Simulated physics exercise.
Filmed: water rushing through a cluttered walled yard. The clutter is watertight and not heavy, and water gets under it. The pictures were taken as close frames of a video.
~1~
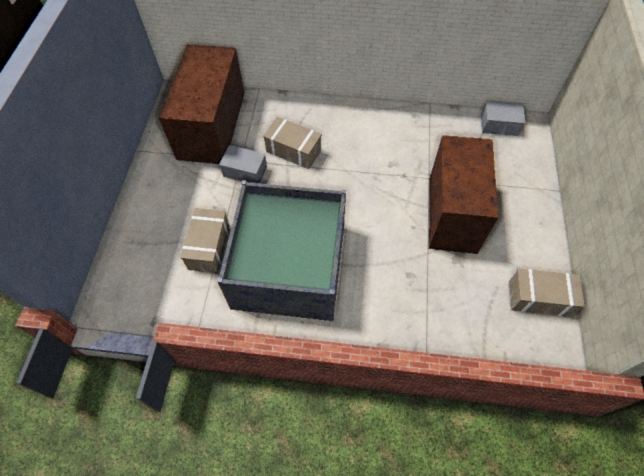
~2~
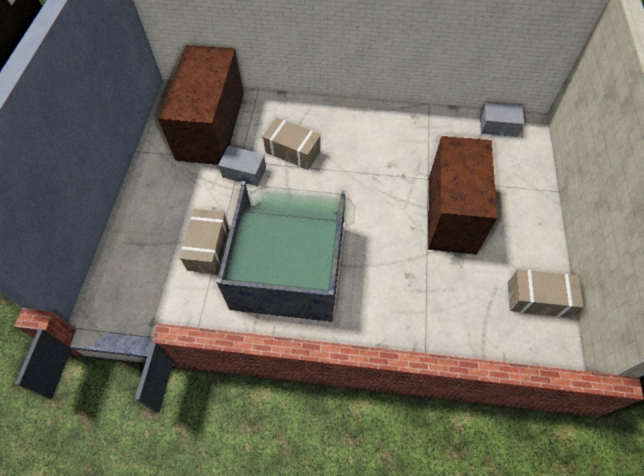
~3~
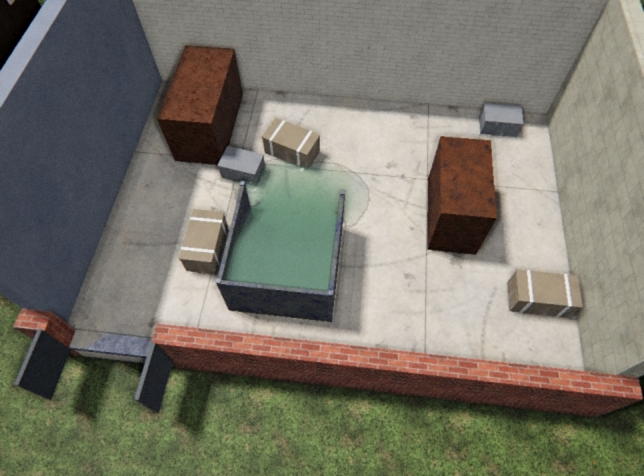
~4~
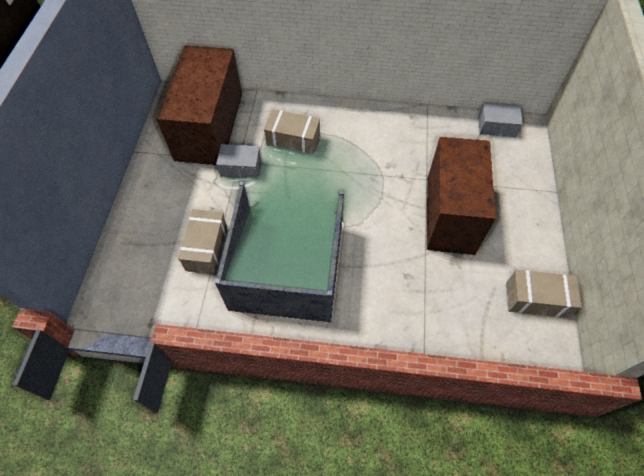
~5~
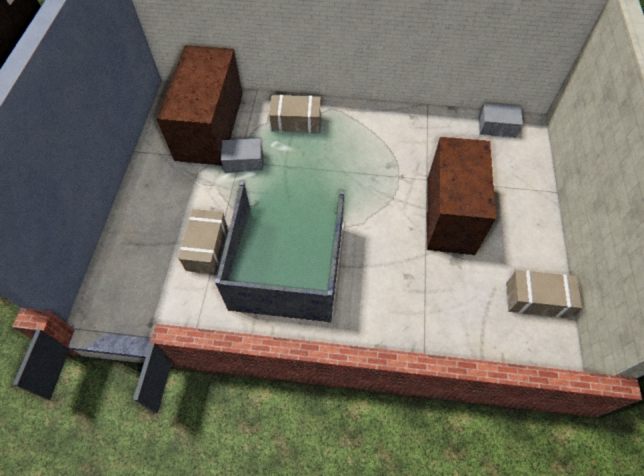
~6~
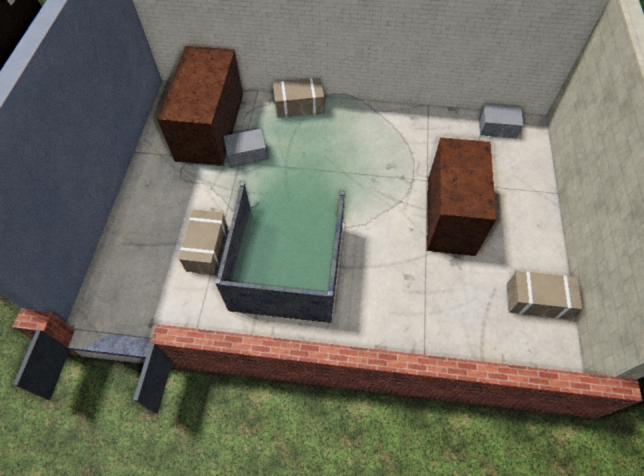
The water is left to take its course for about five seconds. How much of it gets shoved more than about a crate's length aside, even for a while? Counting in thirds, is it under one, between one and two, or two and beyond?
High band.
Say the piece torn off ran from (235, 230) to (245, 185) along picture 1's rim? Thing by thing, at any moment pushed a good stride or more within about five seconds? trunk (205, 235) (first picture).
Lab note - outcome: Distance reached.
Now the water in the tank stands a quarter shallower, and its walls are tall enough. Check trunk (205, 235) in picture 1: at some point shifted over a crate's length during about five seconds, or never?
Regarding the one you named: Never got there.
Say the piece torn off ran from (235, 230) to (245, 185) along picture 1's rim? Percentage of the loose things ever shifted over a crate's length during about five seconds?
Around 20 in a hundred.
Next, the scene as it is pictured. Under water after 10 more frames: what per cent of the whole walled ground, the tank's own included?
I'd say around 45 in a hundred.
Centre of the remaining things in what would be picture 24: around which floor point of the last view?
Close to pixel (375, 210).
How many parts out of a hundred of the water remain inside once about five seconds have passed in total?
100 %.
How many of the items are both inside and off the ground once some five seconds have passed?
You get 3.
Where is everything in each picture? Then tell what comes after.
A trunk at (292, 135), on the bottom; a crate at (242, 159) rests on the ground; 0 of 5 have shifted, in the first picture.
A trunk at (291, 135), on the bottom; a crate at (241, 160) rests on the ground; 0 of 5 have shifted, in the second picture.
A trunk at (291, 135) rests on the ground; a crate at (241, 160), on the bottom; 0 of 5 have shifted, in the third picture.
A trunk at (292, 124), on the bottom, close to its start; a crate at (238, 155) rests on the ground, close to its start; 2 of 5 have shifted, in the fourth picture.
A trunk at (295, 106) rests on the ground, a stride from its start; a crate at (241, 149), on the bottom, close to its start; 2 of 5 have shifted, in the fifth picture.
A trunk at (298, 89) rests on the ground, a stride from its start; a crate at (245, 142) rests on the ground, a stride from its start; 2 of 5 have shifted, in the sixth picture.
A moment on, 2 of 5 are well off their spots; 2 afloat.
Next, 3 of 5 are well off their spots; 2 afloat.
Later, 2 of 5 are well off their spots; 3 afloat.
In the end, 4 of 5 are well off their spots, and 4 have been at some point; 3 afloat.
